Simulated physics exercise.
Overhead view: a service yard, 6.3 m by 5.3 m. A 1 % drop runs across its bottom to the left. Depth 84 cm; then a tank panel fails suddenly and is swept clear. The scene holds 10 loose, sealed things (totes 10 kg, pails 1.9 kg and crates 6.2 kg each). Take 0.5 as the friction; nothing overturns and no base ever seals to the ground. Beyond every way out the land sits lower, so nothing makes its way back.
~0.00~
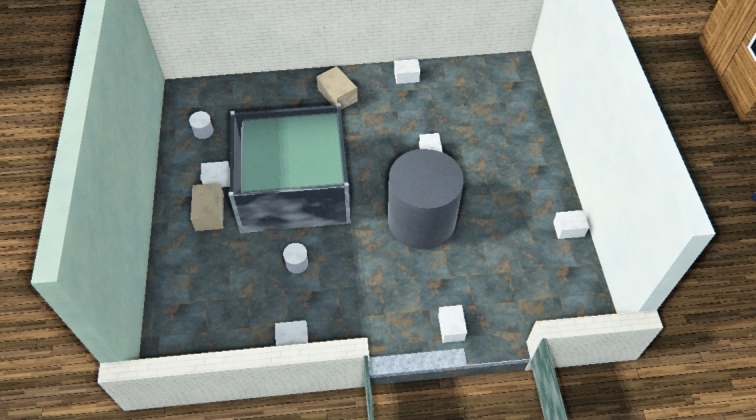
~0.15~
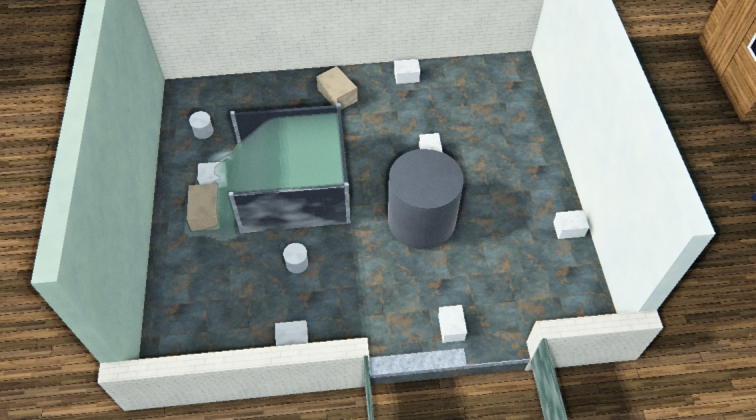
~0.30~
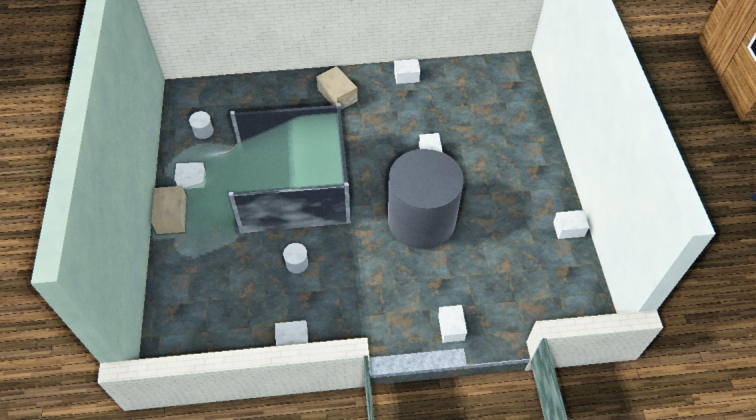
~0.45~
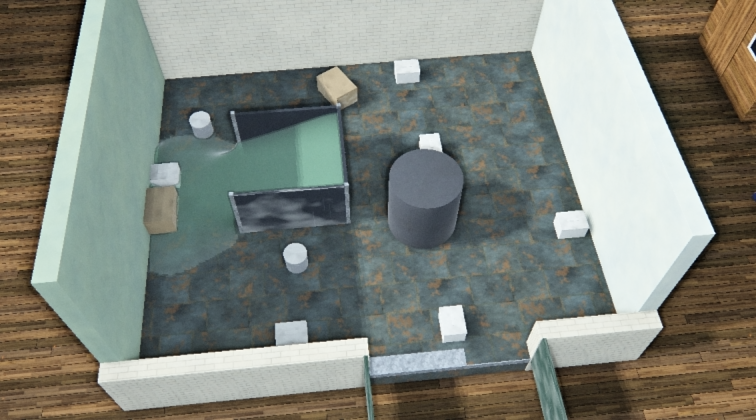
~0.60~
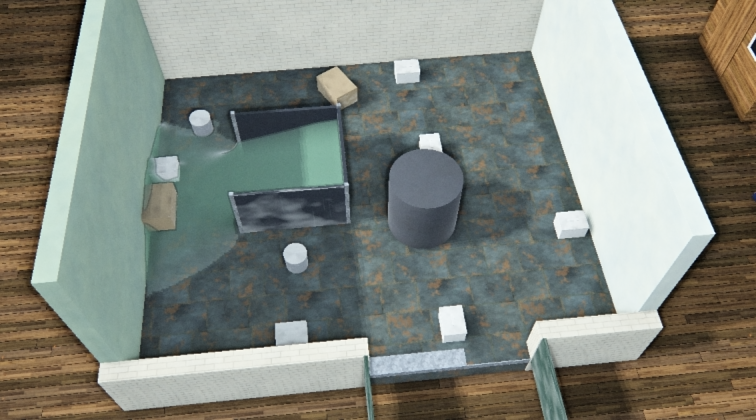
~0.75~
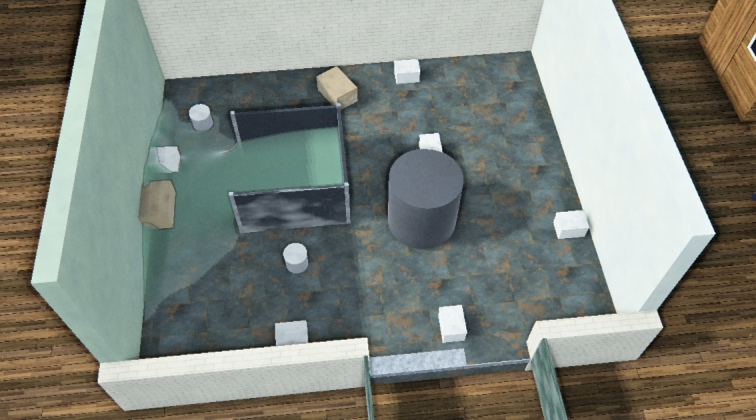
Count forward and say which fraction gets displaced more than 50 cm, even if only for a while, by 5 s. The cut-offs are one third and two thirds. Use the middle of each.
The share is at least two thirds.
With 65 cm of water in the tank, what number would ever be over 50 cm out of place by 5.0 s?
In that case the number is 5.
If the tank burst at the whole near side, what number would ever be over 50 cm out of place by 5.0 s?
6.
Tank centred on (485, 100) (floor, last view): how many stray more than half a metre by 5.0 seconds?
Then the count would be 7.
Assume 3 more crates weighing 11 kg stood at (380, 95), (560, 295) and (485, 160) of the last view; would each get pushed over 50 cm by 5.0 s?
Check, in order - exceeded, not exceeded, not exceeded.
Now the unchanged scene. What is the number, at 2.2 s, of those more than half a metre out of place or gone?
3.
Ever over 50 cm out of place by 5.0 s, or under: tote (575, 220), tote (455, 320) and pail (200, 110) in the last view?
One by one: Below the line; above the line; above the line.
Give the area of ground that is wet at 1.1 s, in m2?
I'd estimate close to 7.0 m2.
After 1.1 s 2 of 10 are over 50 cm from their spots; 2 afloat.
After 2.2 s 3 of 10 are over 50 cm from their spots; 3 afloat.
After 3.5 s 6 of 10 are over 50 cm from their spots; 2 afloat.
After 5.0 s 7 of 10 are over 50 cm from their spots, and 7 have been at some point; 4 afloat.
